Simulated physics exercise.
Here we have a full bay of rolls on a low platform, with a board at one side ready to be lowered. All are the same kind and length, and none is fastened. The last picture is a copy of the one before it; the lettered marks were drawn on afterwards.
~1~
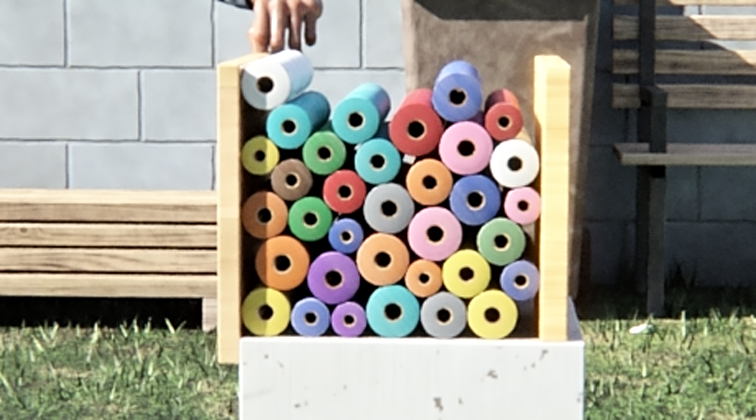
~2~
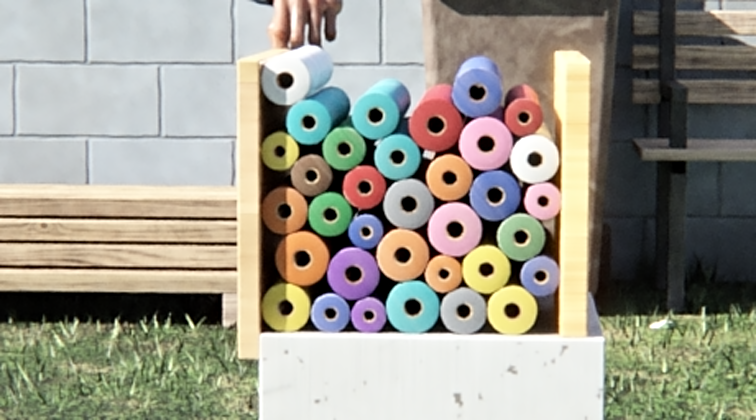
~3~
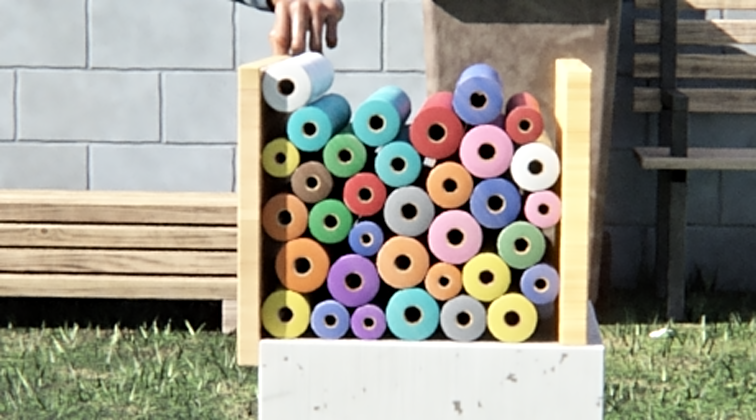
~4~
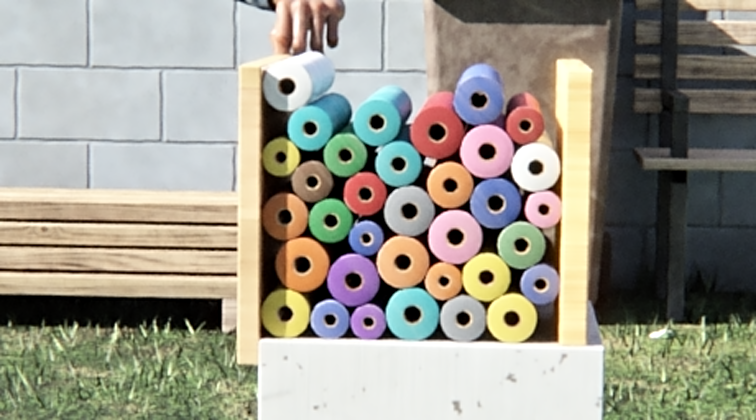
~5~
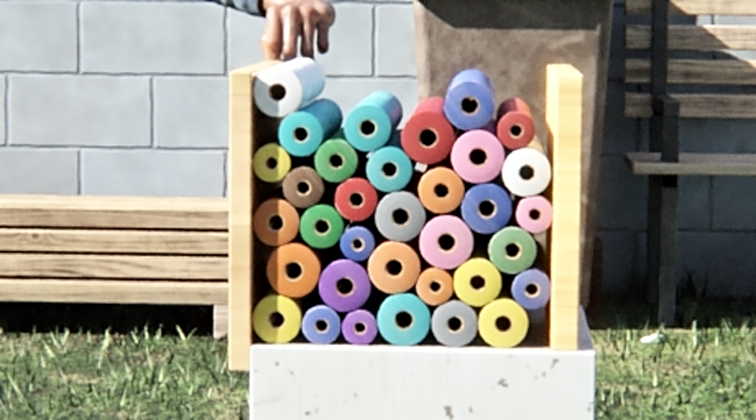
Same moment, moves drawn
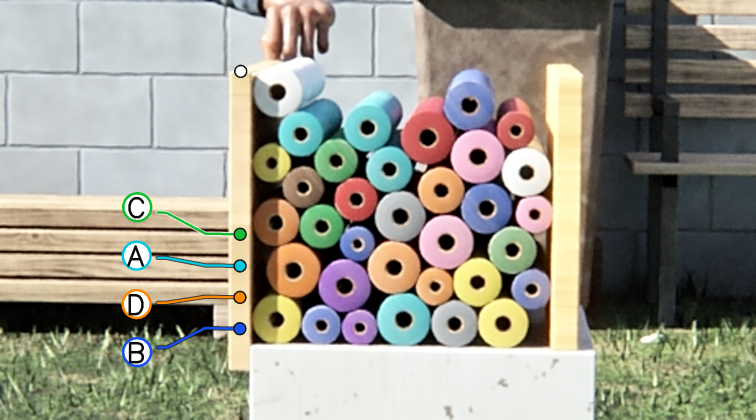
A hand rested on the white roll at the top left of a stack of colorful rolls between two upright wooden boards, and nothing moved apart from slight shifts of the whole view.
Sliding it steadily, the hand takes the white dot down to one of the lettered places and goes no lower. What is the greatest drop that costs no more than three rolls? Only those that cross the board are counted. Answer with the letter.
Mark C is as low as it can go.
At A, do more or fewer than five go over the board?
It loses more than five.
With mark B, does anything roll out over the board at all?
At B: Yes.
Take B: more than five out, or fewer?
More than five.
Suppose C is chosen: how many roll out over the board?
The count is three.
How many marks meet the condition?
One of them.
On the copy, A at (240, 266); B at (240, 329); C at (240, 234); D at (240, 298); the white dot at (240, 71).
On C. First, top of the board (253, 144).
Then, top of the board (252, 229).
Finally, top of the board (252, 234), three out over the board.
By contrast, A more than three out over the board; B more than three out over the board; D more than three out over the board.
